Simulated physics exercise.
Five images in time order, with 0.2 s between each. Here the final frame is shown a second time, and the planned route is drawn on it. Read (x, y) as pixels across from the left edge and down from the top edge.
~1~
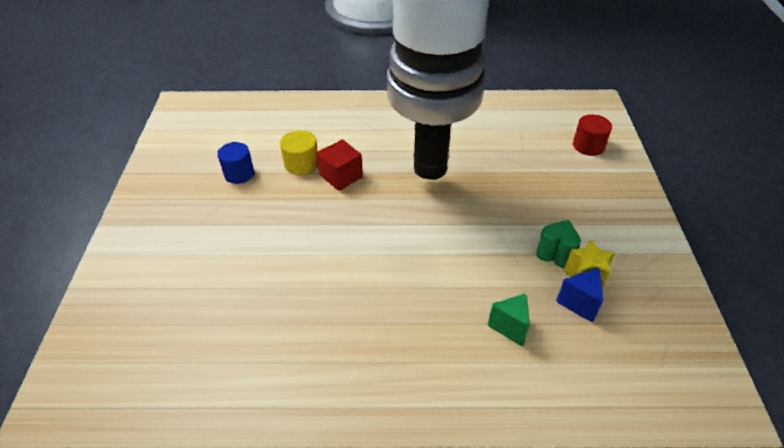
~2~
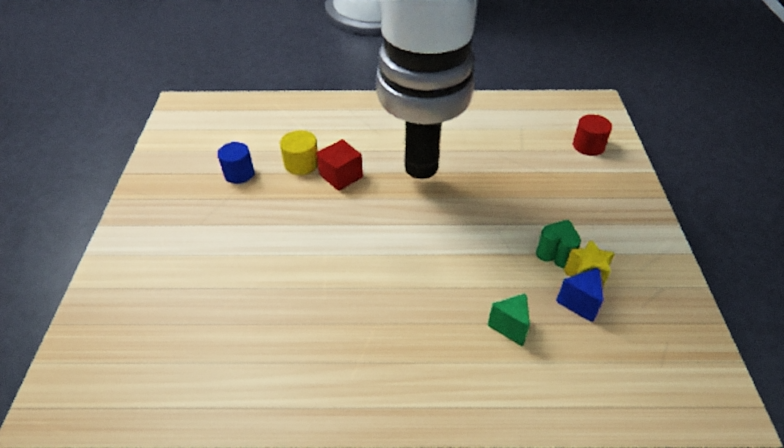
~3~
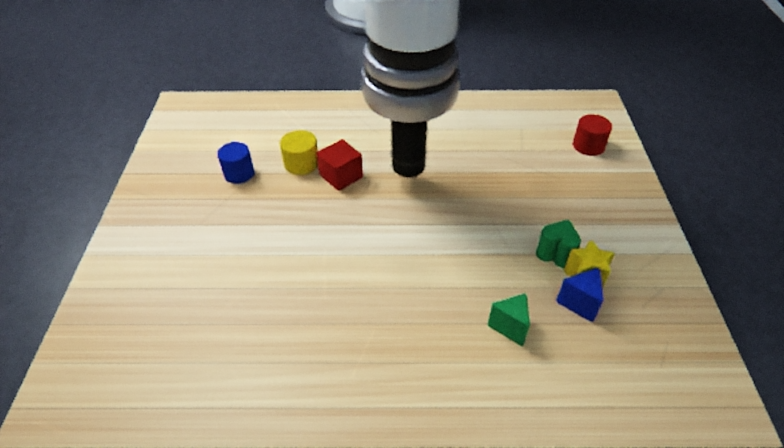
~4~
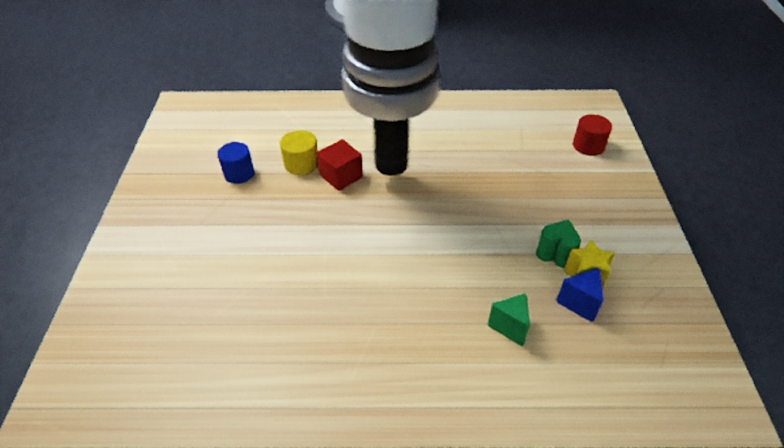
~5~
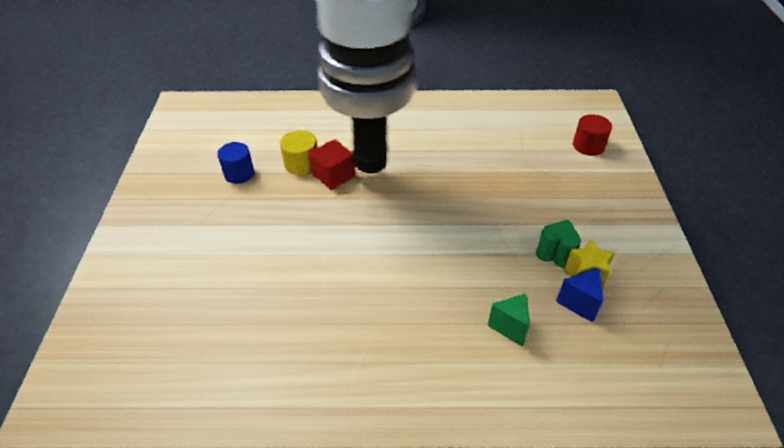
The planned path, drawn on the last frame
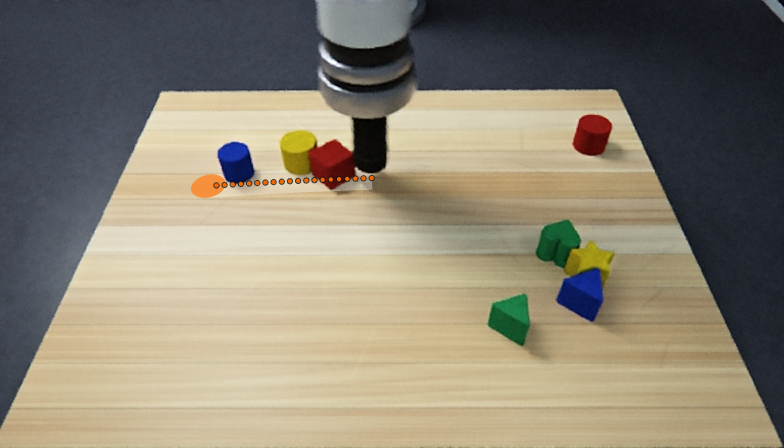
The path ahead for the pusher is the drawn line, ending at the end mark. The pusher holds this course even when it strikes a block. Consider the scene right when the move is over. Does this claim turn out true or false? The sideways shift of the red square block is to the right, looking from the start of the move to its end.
The statement is incorrect.
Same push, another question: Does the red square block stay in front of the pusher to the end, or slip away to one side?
The pusher still has the red square block in front of it when the path ends.
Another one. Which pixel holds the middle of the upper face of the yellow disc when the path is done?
It is going to be at (260, 133).
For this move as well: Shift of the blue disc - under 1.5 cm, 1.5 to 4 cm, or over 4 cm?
If I had to pick, the blue disc travels beyond 4 cm here.
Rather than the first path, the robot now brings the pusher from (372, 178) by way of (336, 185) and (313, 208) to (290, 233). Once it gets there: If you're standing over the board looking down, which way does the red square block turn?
I'd predict that, seen from above, the red square block rotates clockwise.
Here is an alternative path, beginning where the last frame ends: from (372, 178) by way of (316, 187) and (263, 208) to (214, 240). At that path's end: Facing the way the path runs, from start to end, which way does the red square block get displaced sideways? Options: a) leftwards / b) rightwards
b - rightwards.
Drawn move, from (372, 178) directly to (208, 186).
The first path, step by step. One third of the way, pusher (315, 165); yellow disc (265, 134); red square block (275, 158), turned 15° anticlockwise.
Two thirds of the way, pusher (258, 168); blue disc (197, 149); yellow disc (260, 133); red square block (218, 168), turned 45° anticlockwise.
At the end, pusher (203, 171); blue disc (185, 147); yellow disc (260, 133); red square block (170, 180), turned 100° anticlockwise.
